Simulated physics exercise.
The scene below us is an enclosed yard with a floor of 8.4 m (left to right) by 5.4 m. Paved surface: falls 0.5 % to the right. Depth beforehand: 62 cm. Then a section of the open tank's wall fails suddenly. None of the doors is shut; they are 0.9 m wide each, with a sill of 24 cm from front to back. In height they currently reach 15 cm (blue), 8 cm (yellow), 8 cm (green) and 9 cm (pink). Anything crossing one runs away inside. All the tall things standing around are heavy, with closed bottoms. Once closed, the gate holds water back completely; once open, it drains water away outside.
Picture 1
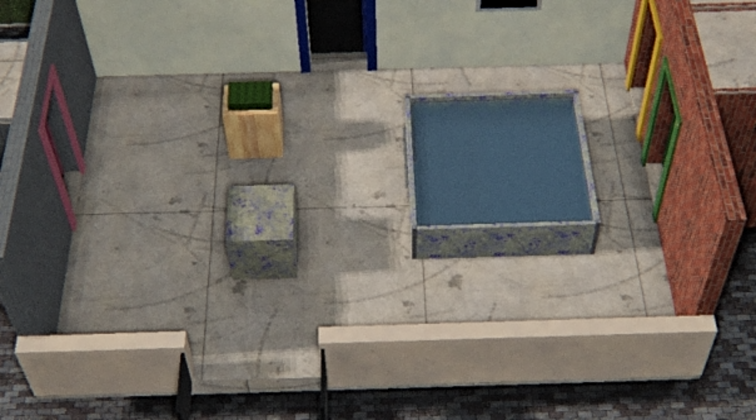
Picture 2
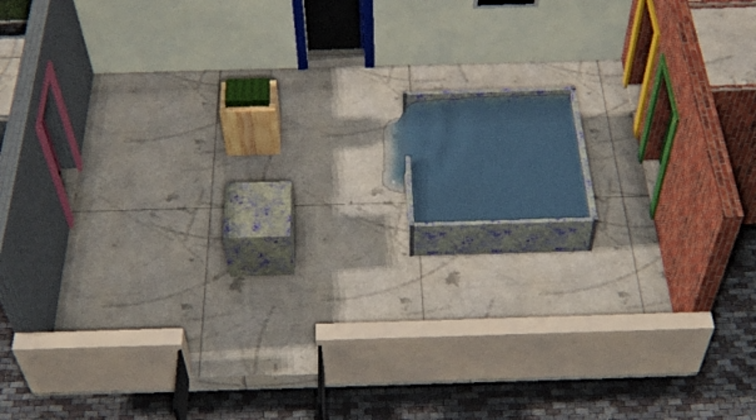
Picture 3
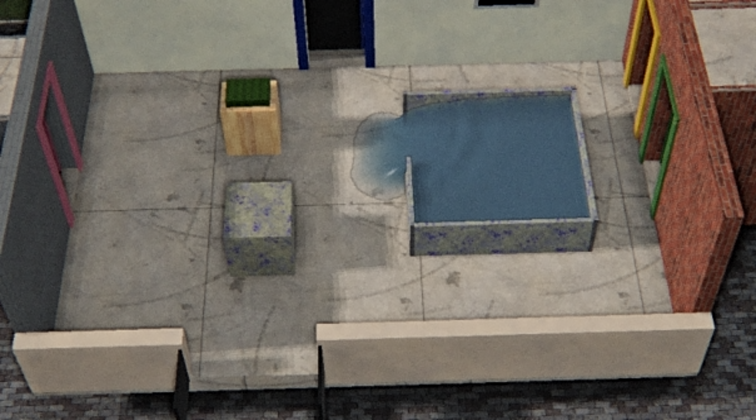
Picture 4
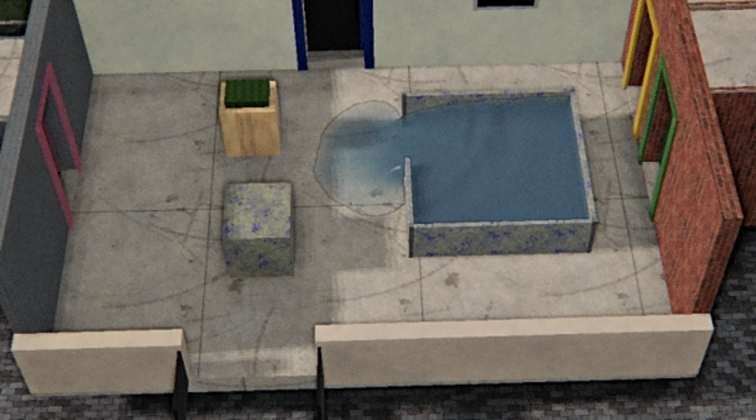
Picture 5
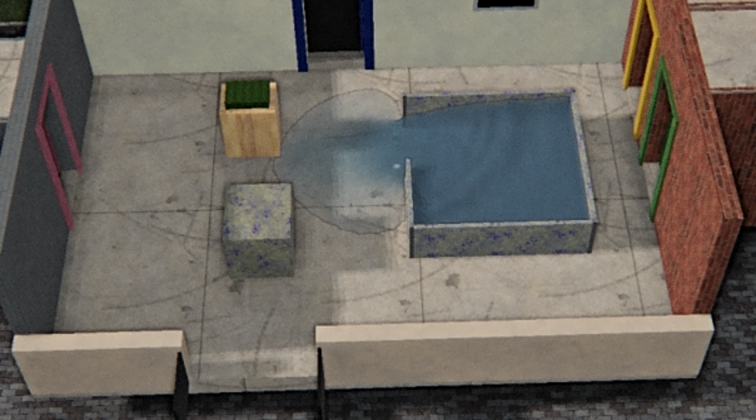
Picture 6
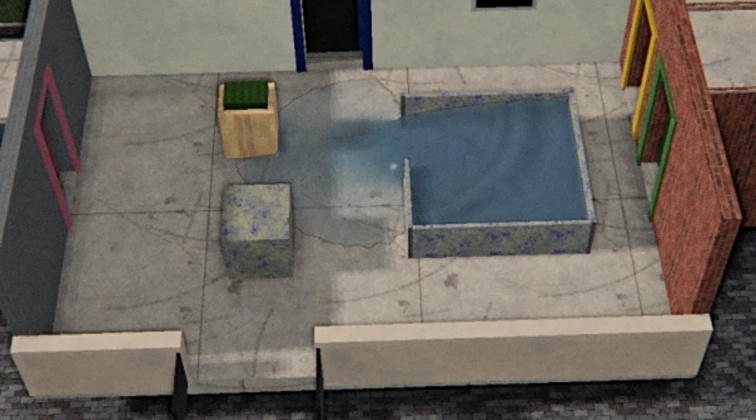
To begin with, an open tank of still blue water stands in a walled yard, to the right of a wooden planter and a speckled block. A gap opens in its left side and water pours out, then spreads leftward across the paving in a widening, rounded sheet towards the planter and block.
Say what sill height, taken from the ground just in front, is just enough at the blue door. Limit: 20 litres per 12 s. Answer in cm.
I would put it at 15 cm.
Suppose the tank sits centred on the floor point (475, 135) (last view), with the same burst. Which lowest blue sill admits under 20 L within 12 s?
24 cm or thereabouts.
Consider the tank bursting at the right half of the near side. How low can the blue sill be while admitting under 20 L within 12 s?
Close to 8.0 cm at the least.
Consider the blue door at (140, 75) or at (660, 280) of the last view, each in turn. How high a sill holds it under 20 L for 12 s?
First place around 14.0 cm, second around 8.5 cm.
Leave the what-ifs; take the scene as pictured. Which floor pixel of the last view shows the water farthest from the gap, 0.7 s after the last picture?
Lab note: Front tip approx. at (101, 179).
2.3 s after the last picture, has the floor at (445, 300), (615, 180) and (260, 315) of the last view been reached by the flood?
In order: Untouched, untouched, untouched.
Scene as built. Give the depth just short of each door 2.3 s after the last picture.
In cm: Blue 17, yellow 0, green 0, pink 18.
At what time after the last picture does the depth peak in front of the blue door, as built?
2.0 s.
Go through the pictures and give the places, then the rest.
The open tank at (498, 160) is whole and still, 62 cm deep; the blue door at (337, 24) is dry, in the first frame.
The gap is at (408, 145), the front 0.3 m out at (390, 184); the back of the open tank holds 62 cm, in the second frame.
Water pours out at (409, 148) and has run 0.8 m, to (358, 179); about 11 cm deep outside, 62 cm at the back, in the third frame.
Water pours out at (408, 150) and has run 1.3 m, to (321, 175); about 8 cm deep outside, 62 cm at the back, in the fourth frame.
The front is at a hidden place, 1.9 m from the gap at (408, 151); 3.6 m2 of floor is wet, 62 cm left at the back, in the fifth frame.
The front is at (243, 166), 2.4 m from the gap at (407, 150); 4.7 m2 of floor is wet, 62 cm left at the back; the blue door at (332, 23), 2.2 m from the gap, is still 0.5 m from the nearest water, in the sixth frame.
Then, 0.7 s after the last picture water covers 25 % of the floor, deepest (37 cm) near (284, 147); 9 cm at the blue door, 0 litres in over its 15 cm sill.
Then, 2.3 s after the last picture water covers 50 % of the floor, deepest (30 cm) near (102, 91); 17 cm at the blue door, 8 litres in over its 15 cm sill.
Then, 11.3 s after the last picture water covers 100 % of the floor, deepest (14 cm) near (626, 328); 8 cm at the blue door, 19 litres in over its 15 cm sill.
At the blue door as built, the water peaked near 17 cm, 2.1 s after the last picture.
Run again over the same 12 s with other heights there, 50 litres in over 12 cm, 4 litres over 19 cm. The limit of 20 litres is kept from about 15 cm up.
